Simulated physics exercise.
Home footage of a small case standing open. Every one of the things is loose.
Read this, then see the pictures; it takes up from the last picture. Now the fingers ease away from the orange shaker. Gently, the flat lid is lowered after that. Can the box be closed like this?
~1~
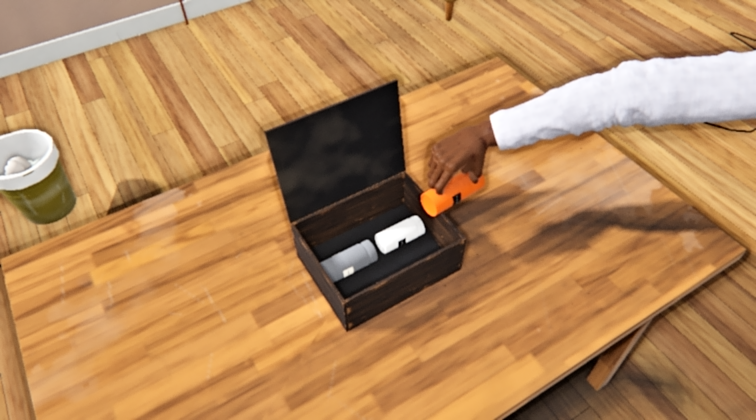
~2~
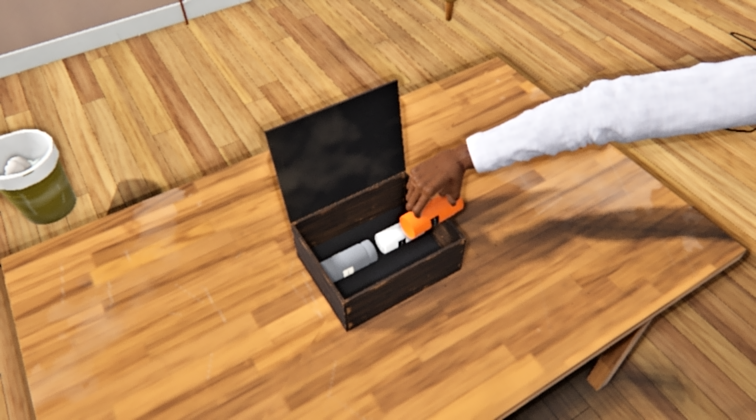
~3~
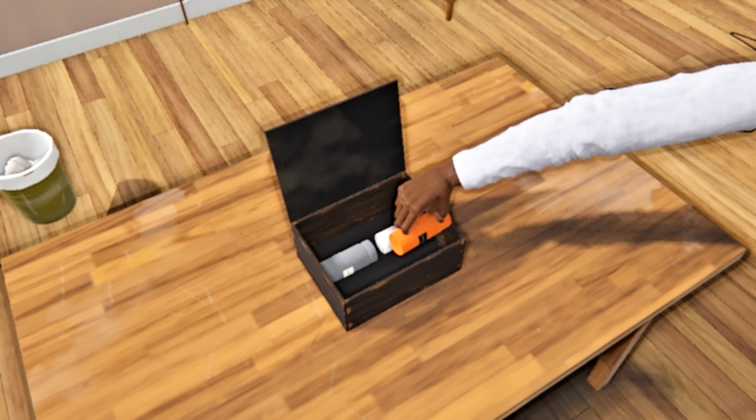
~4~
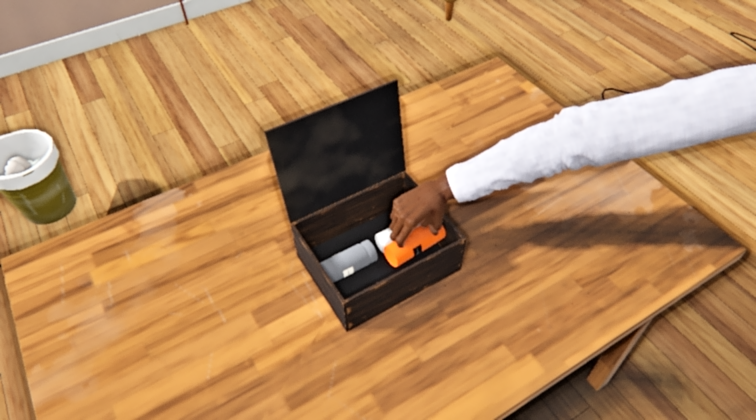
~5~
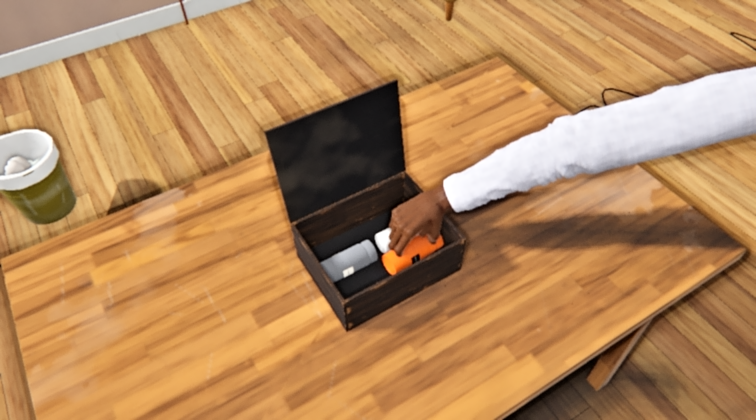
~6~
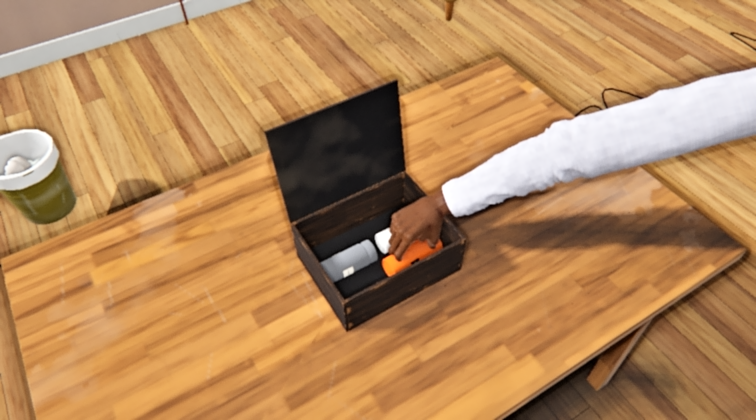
The lid is going to drop into place.
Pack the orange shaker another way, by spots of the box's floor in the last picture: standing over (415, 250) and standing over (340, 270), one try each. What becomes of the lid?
Result of try one: A gap remains; result of try two: No gap.
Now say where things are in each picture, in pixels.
In the first frame, still above its spot; orange shaker (453, 191); grey shaker (347, 262).
In the second frame, still above its spot; orange shaker (432, 213); grey shaker (347, 262).
In the third frame, still above its spot; orange shaker (420, 230); grey shaker (347, 262).
In the fourth frame, still above its spot; orange shaker (415, 242); grey shaker (347, 262).
In the fifth frame, still above its spot; orange shaker (413, 251); grey shaker (347, 262).
In the sixth frame, in place under the hand; orange shaker (413, 256); grey shaker (347, 262).
Then, 1.20 s past the last view, lid starting down.
Then, 1.80 s past the last view, lid 46° above the rim.
Then, 2.20 s past the last view, lid 14° above the rim.
Finally, lid shut; all 3 still in place. Final places as the last picture's camera would see them, orange shaker near (413, 256).
